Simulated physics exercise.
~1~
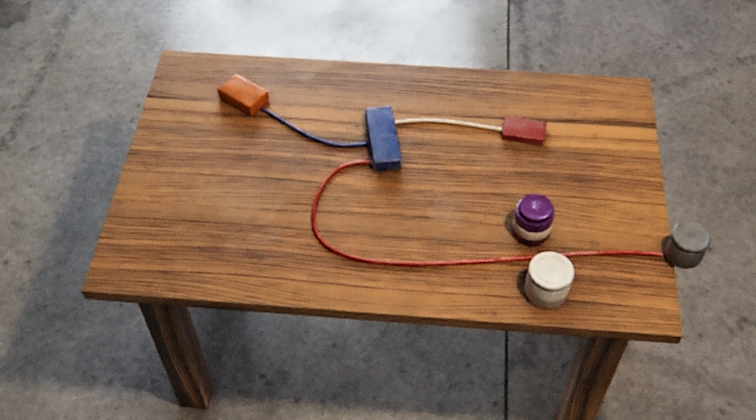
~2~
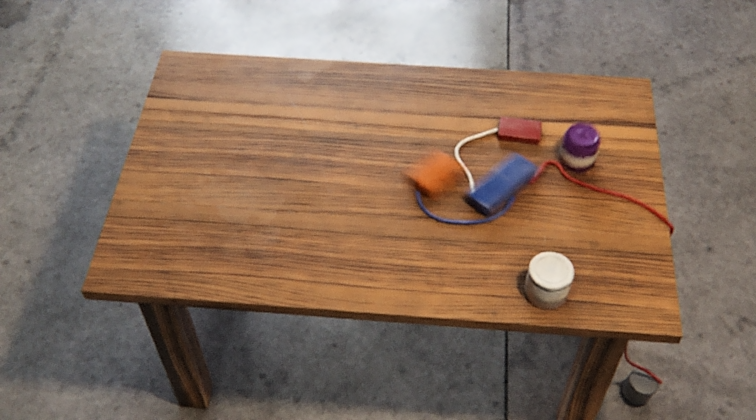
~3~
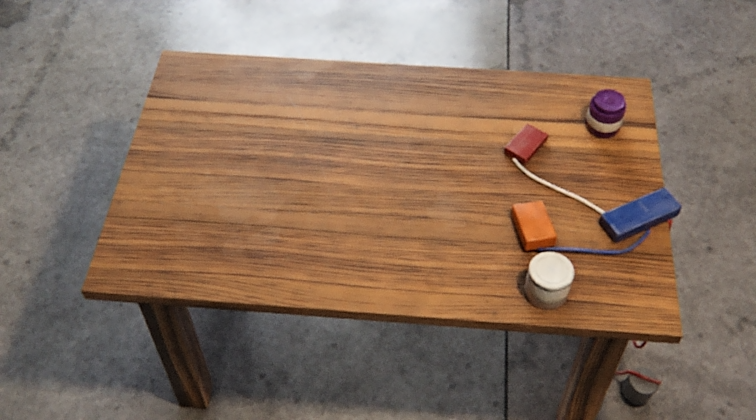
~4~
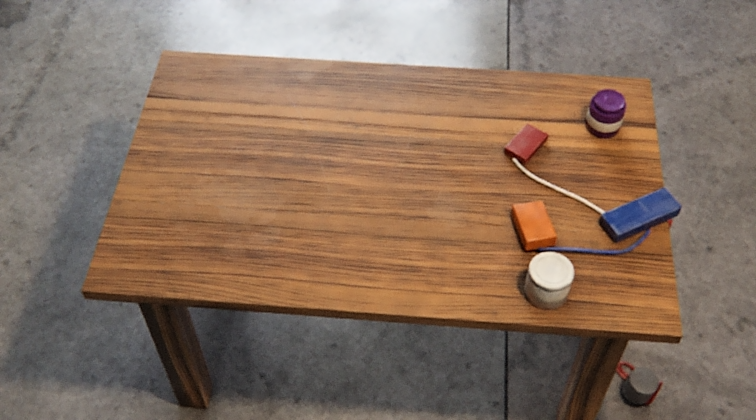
A grey speaker falls off the table's right edge, dragging cabled blocks rightward before they stop.
